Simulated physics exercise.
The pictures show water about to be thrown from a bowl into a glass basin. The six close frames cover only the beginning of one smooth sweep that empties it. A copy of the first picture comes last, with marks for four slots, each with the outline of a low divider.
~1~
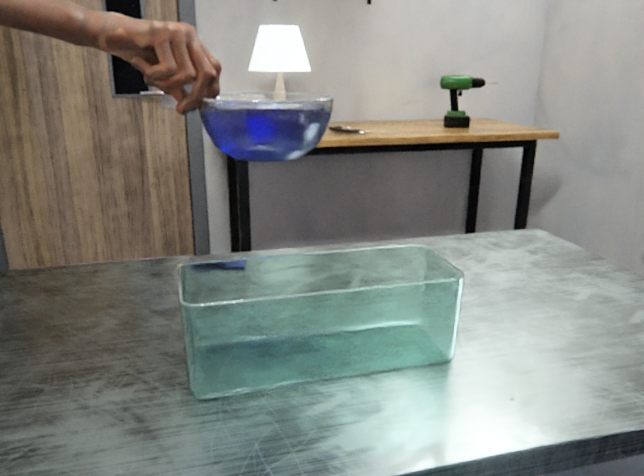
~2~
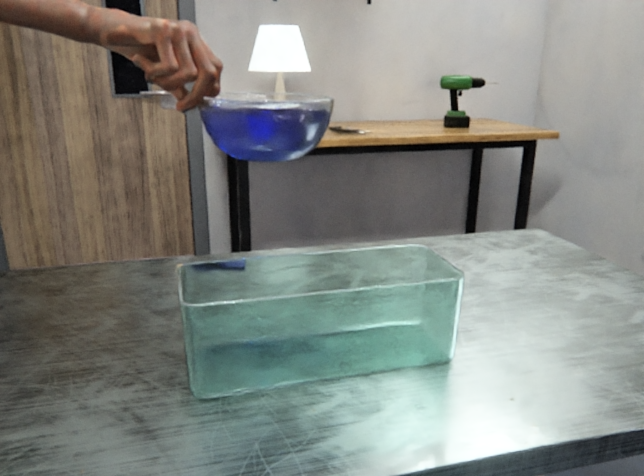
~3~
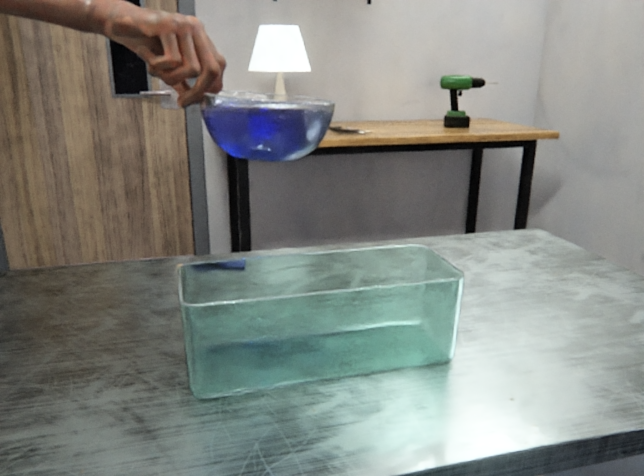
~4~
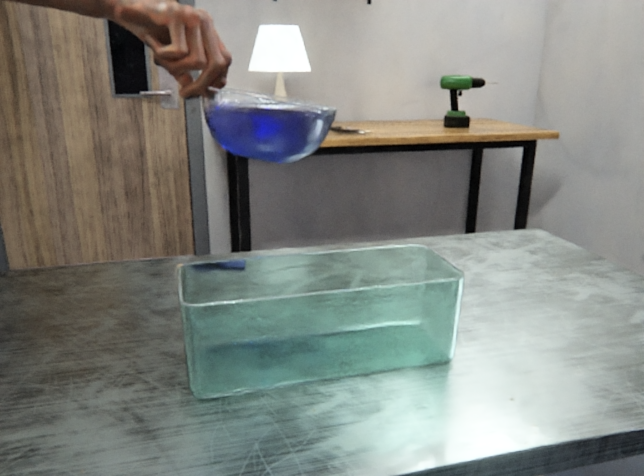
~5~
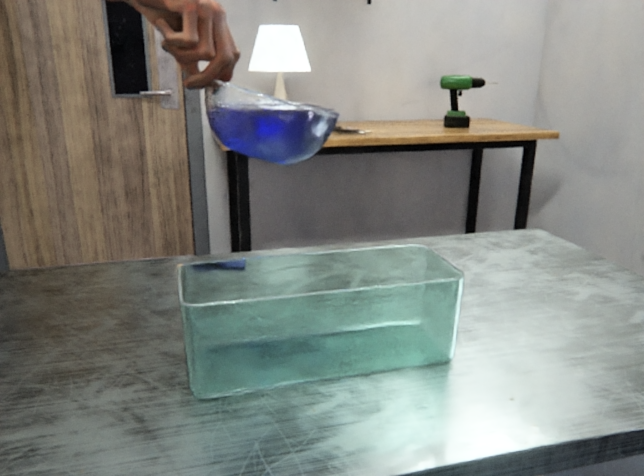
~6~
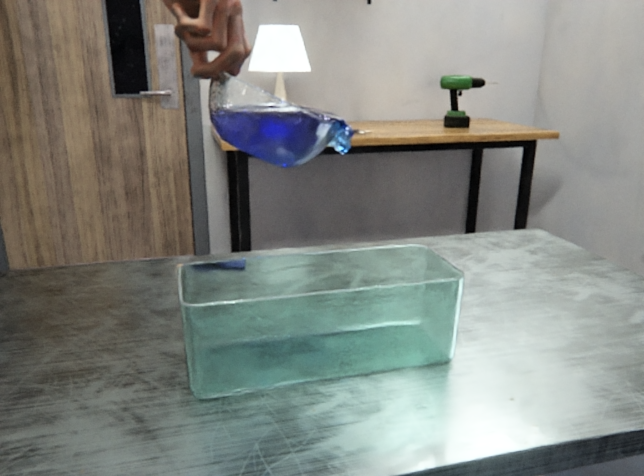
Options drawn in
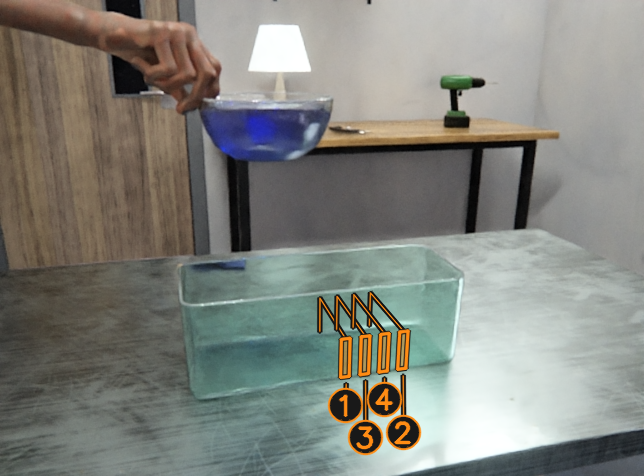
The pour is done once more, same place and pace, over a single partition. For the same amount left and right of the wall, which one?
The answer is position 2.
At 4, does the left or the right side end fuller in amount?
More ends on the right.
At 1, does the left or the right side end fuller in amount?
The right side.
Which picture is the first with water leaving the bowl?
In picture 5.
On the marked copy, 1 at (346, 383); 2 at (403, 375); 3 at (365, 381); 4 at (384, 378).
With 1, about 4 % ends left of the wall and 95 % right of it.
With 2, about 51 % ends left of the wall and 48 % right of it.
With 3, about 14 % ends left of the wall and 85 % right of it.
With 4, about 26 % ends left of the wall and 73 % right of it.
